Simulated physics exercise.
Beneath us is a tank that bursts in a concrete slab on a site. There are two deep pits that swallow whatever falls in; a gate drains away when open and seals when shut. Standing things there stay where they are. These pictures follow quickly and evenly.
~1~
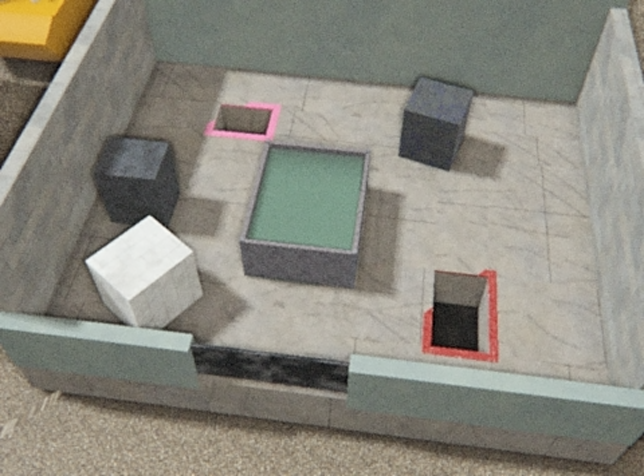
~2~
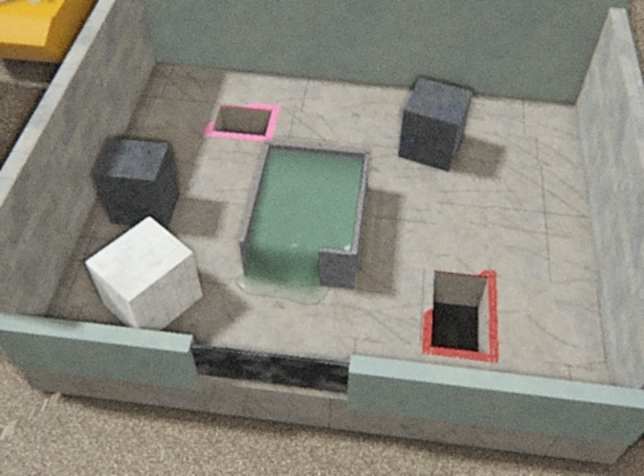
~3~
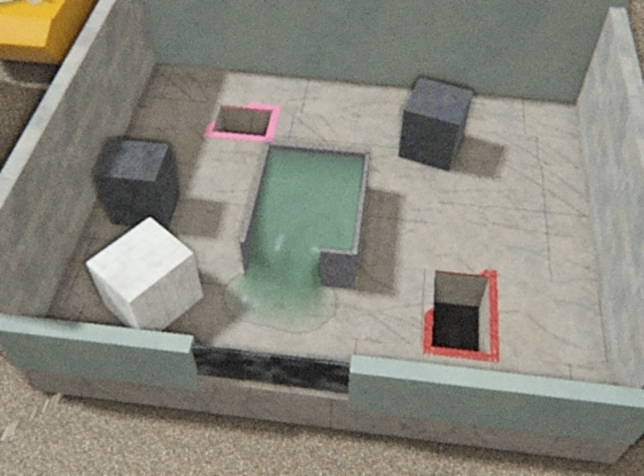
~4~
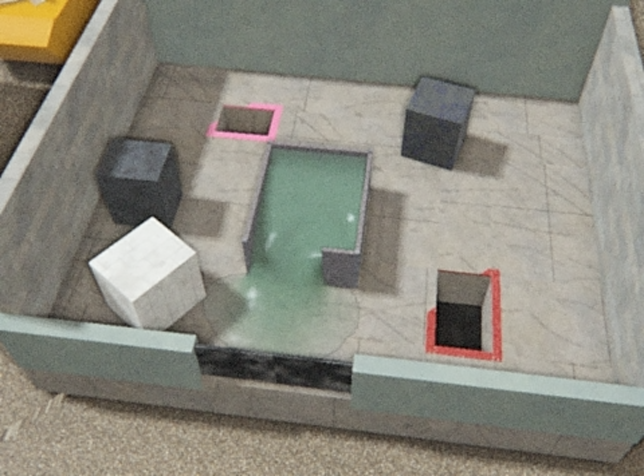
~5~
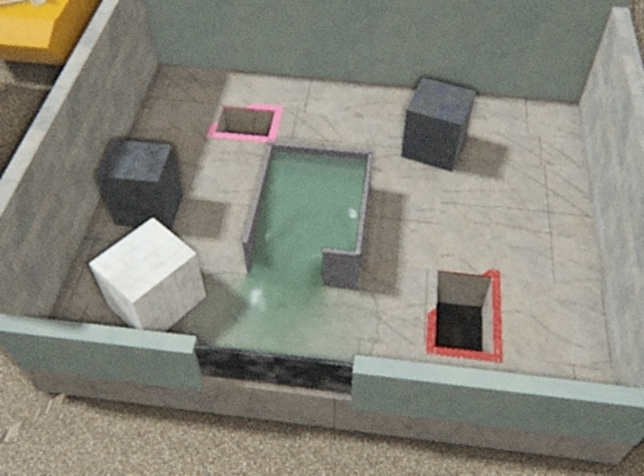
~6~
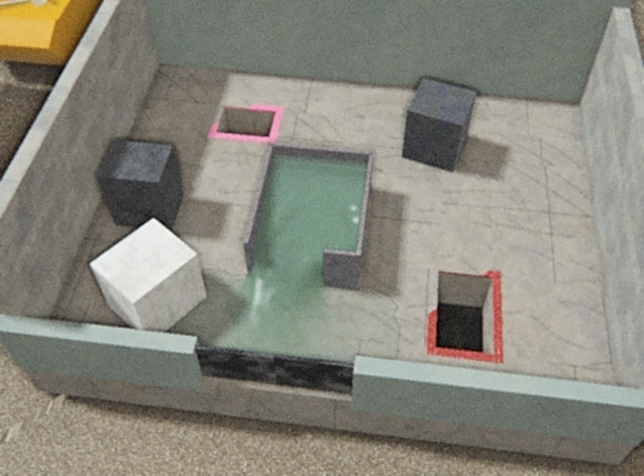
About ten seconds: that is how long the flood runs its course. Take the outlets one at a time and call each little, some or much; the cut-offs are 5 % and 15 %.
In order: The gate catches little; the pink pit catches some; the red pit catches much.
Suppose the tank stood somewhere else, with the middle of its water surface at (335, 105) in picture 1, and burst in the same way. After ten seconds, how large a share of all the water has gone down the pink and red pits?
In per cent: Pink 2, red 30.
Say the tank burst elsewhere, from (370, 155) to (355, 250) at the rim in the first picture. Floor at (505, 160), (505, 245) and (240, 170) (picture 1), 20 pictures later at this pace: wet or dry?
Spot by spot: Soaked through, then soaked through, then unaffected.
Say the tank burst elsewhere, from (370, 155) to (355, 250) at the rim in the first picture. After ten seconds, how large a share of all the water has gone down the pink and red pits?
Pink takes 4 in a hundred, red takes 45 in a hundred.
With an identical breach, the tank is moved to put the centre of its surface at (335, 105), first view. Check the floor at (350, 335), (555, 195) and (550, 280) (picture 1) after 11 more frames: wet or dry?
Checking the three spots, I get swamped, high and dry, high and dry.
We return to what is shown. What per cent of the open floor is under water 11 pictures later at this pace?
Estimated share: About 25 %.
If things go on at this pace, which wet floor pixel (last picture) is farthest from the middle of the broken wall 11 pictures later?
The wet point farthest out is around (618, 417).
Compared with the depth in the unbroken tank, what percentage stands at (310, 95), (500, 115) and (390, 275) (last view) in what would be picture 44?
The three come to near 2, 0 and 2 per cent respectively.
A moment on, water covers 15 % of the floor; the gate 0 %, the pink pit 0 %, the red pit 0 %.
Next, water covers 25 % of the floor; the gate 0 %, the pink pit 0 %, the red pit 3 %.
Then, water covers 40 % of the floor; the gate 0 %, the pink pit 0 %, the red pit 9 %.
Later, water covers 70 % of the floor; the gate 0 %, the pink pit 4 %, the red pit 18 %.
In the end, water covers 90 % of the floor; the gate 0 %, the pink pit 9 %, the red pit 26 %.
